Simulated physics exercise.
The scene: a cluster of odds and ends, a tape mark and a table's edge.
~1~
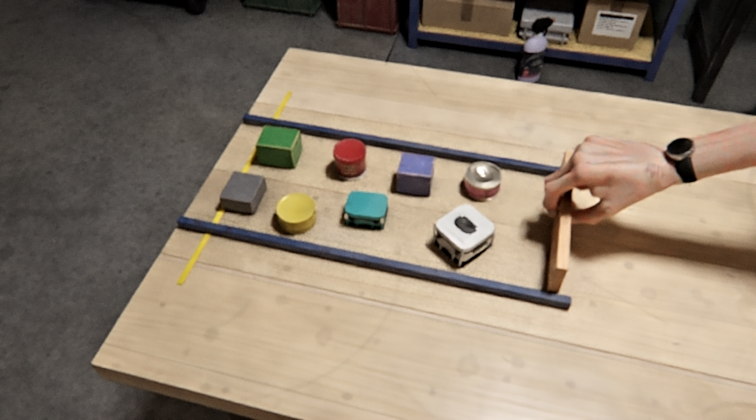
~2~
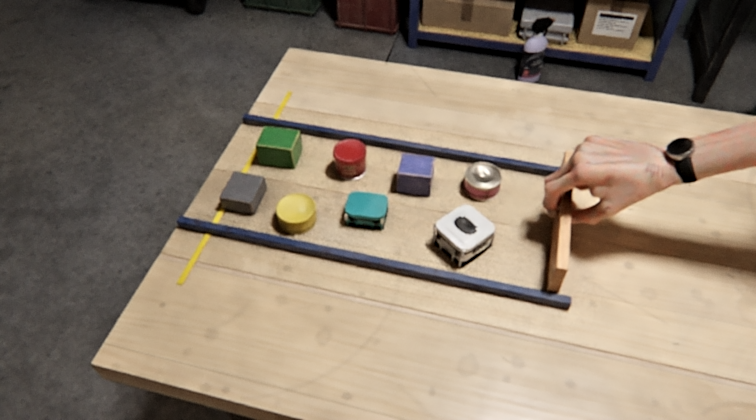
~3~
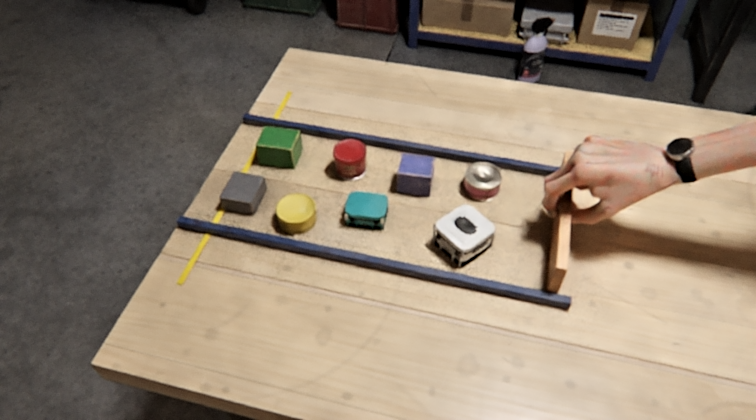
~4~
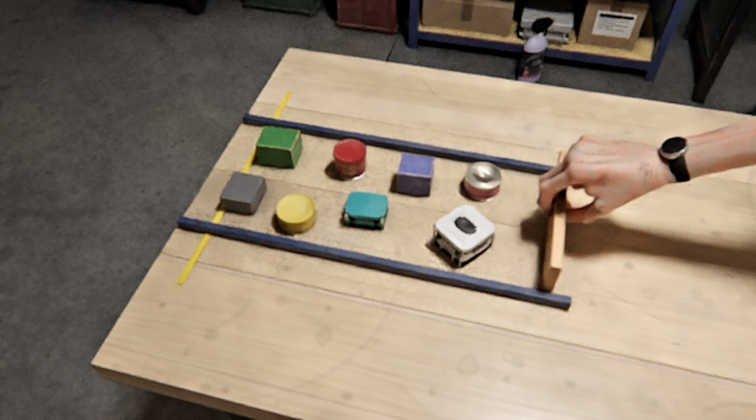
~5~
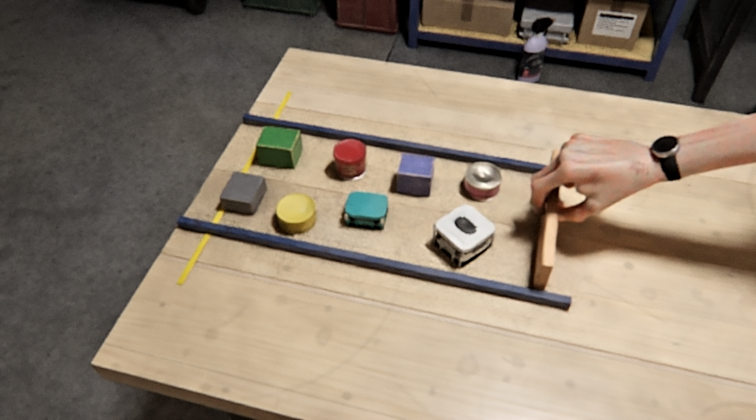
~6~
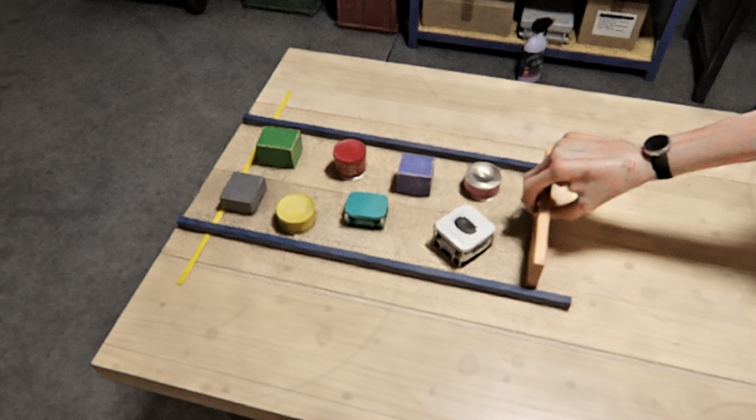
A hand slides a wooden board slightly left between two rails toward several small objects.
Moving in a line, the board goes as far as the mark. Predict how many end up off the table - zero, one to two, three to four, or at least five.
At least five end up off the table.
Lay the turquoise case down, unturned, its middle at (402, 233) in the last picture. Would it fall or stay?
Well, the turquoise case does not stay.
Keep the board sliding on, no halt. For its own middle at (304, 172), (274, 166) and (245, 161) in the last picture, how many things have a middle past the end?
Counts: 0, 2, 5.
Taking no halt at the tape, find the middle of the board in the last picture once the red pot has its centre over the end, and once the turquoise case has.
Red pot: (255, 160); turquoise case: (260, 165).
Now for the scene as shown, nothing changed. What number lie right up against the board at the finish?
Well, it touches 3.
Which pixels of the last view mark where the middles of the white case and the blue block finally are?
The white case comes to rest close to (202, 195), while the blue block rests close to (230, 159).
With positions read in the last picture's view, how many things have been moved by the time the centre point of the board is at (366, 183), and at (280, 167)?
Counts: 6 and 8.
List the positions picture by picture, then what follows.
The first frame shows grey block (244, 193); green block (280, 147); yellow tub (297, 214); board (562, 219); tape (243, 174).
The second frame shows green block (280, 148); board (562, 219).
The third frame shows yellow tub (297, 214); pink tin (483, 182).
The fourth frame shows grey block (244, 193); white case (464, 235).
The fifth frame shows green block (280, 148); turquoise case (367, 211).
The sixth frame shows grey block (244, 193); green block (280, 148); yellow tub (297, 214); board (541, 215); tape (243, 174).
A little later, none off yet; grey block at rest near (244, 193); green block at rest near (280, 148); yellow tub at rest near (297, 214).
When it is over, the number that fall off is five or more; down, turquoise case, red pot, yellow tub, green block and grey block.
